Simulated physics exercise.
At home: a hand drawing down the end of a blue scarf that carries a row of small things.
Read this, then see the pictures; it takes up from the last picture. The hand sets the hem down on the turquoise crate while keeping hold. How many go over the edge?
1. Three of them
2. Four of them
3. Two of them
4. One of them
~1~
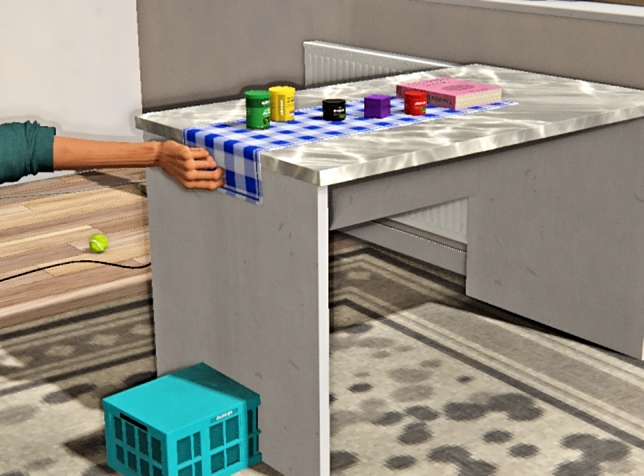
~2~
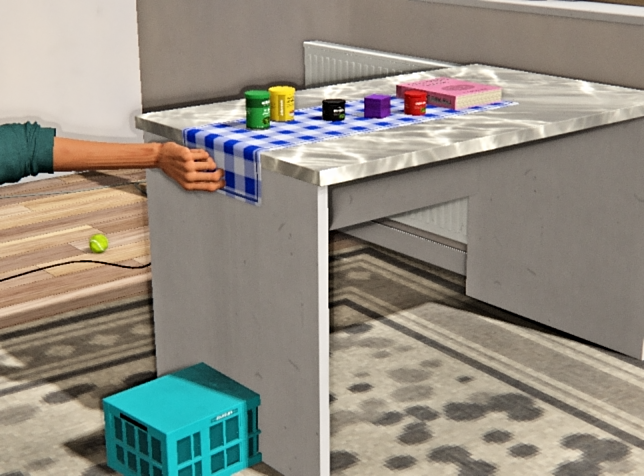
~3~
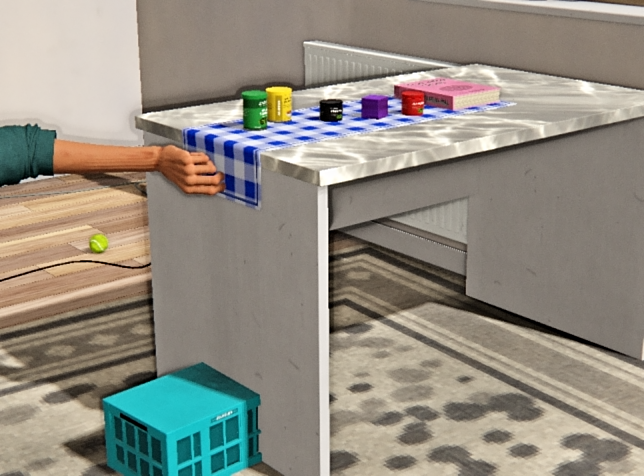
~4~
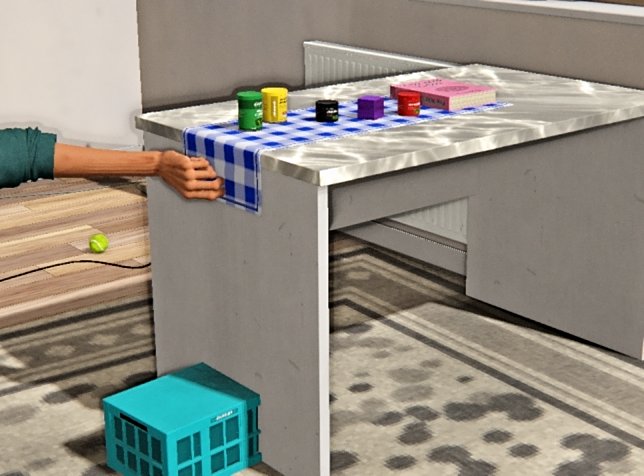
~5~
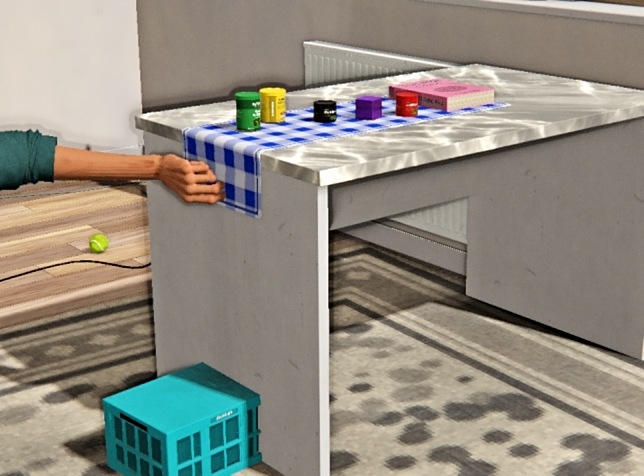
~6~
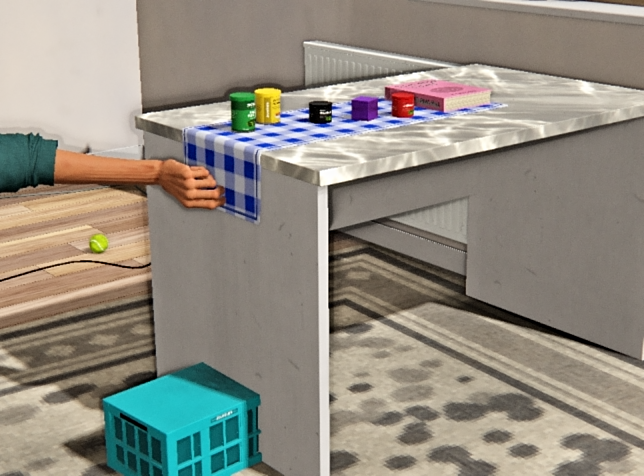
Answer: 2.
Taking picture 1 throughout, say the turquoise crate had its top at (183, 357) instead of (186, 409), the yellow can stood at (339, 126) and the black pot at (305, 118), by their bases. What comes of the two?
In the end the yellow can is no longer on top and the black pot is no longer on top.
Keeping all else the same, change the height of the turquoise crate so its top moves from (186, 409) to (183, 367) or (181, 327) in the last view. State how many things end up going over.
Then 3 and 2.
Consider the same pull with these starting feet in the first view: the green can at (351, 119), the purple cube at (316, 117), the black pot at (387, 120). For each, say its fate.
The green can ends up off; the purple cube ends up off; the black pot ends up off.
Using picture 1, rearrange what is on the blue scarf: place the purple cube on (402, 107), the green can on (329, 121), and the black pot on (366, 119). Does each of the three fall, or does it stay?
In the end the purple cube rides it out, while the green can gets dislodged and the black pot gets dislodged.
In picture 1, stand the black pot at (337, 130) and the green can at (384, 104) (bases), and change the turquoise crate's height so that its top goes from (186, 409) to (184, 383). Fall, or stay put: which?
Result: Black pot gone, green can still there.
Soon after, hem near (222, 260); green can gone.
Then, hem near (222, 342); green can, yellow can and black pot gone.
At rest, hem on the crate; green can, yellow can, black pot and purple cube gone. It carries off four.
